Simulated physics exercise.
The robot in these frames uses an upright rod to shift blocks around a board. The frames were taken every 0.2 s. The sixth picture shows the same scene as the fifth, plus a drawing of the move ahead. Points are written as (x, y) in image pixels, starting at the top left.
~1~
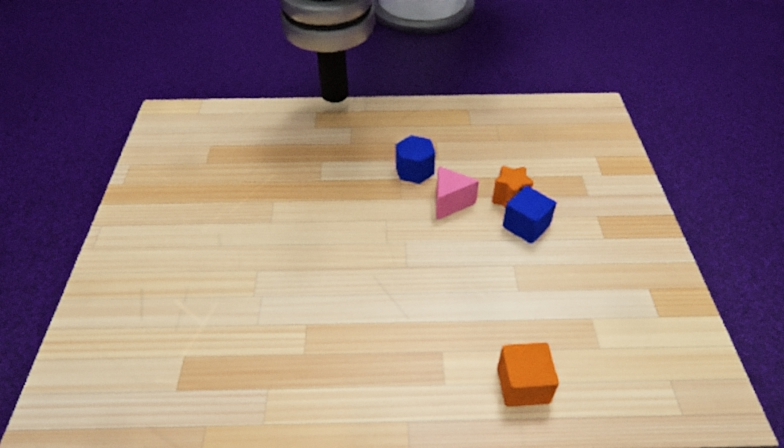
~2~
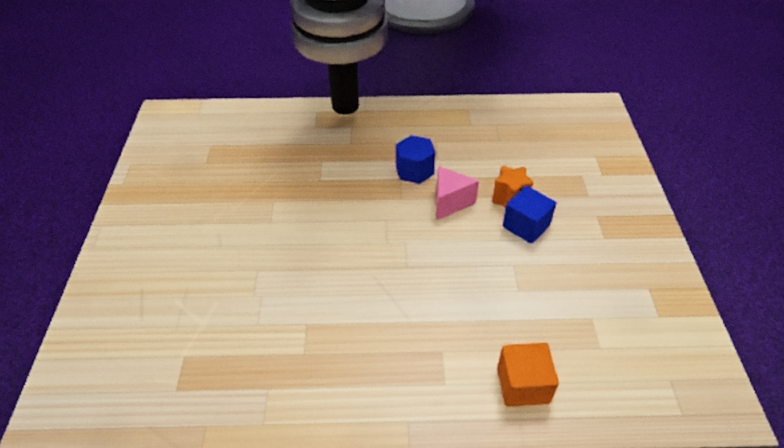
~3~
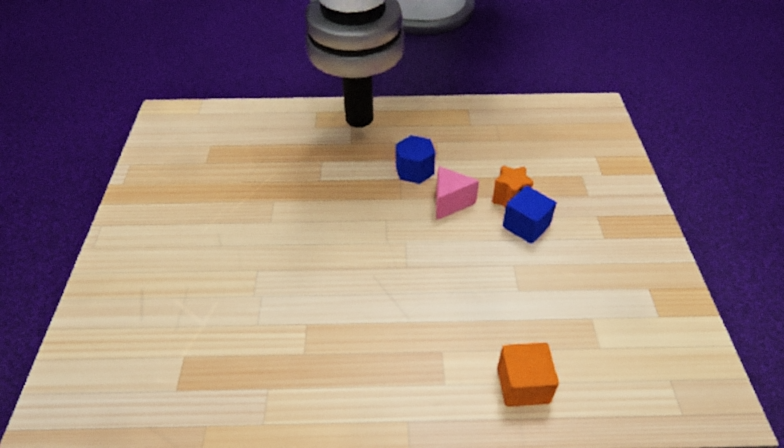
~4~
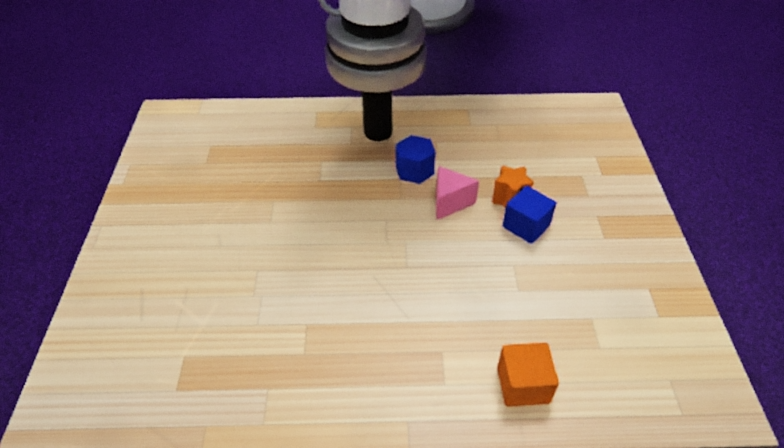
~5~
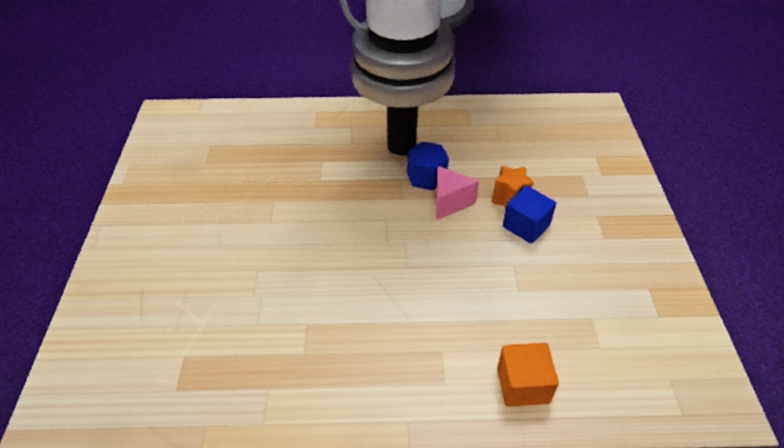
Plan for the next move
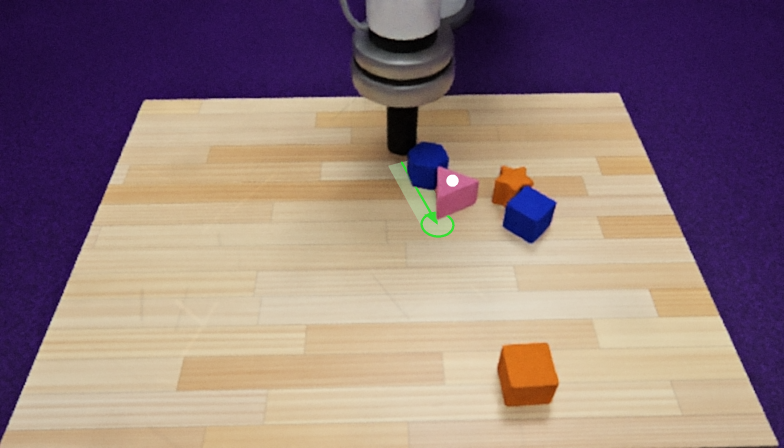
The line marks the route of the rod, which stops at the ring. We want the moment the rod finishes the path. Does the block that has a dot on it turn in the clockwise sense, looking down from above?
It seems so.
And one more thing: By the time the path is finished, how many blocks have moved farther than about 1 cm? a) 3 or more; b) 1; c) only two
My answer is option c.
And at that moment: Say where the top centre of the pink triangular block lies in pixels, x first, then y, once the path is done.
Final place: (477, 190).
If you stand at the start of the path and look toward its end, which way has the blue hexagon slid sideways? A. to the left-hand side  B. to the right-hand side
Answer: A.
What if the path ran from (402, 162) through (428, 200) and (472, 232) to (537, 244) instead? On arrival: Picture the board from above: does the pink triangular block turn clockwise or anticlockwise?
Seen from above, counterclockwise.
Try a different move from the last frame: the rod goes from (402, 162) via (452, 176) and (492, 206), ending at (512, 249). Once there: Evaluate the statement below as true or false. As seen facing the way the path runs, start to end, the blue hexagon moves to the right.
That is false.
The drawn path runs in a line from (402, 162) to (437, 224); the dot is on the pink triangular block.
On the path given first. Halfway along, rod (420, 177); blue hexagon (454, 167), turned 50° anticlockwise; pink triangular block (472, 188), turned 55° clockwise.
At the end, rod (439, 208); blue hexagon (457, 169), turned 60° anticlockwise; pink triangular block (477, 190), turned 55° clockwise; orange star not moved.
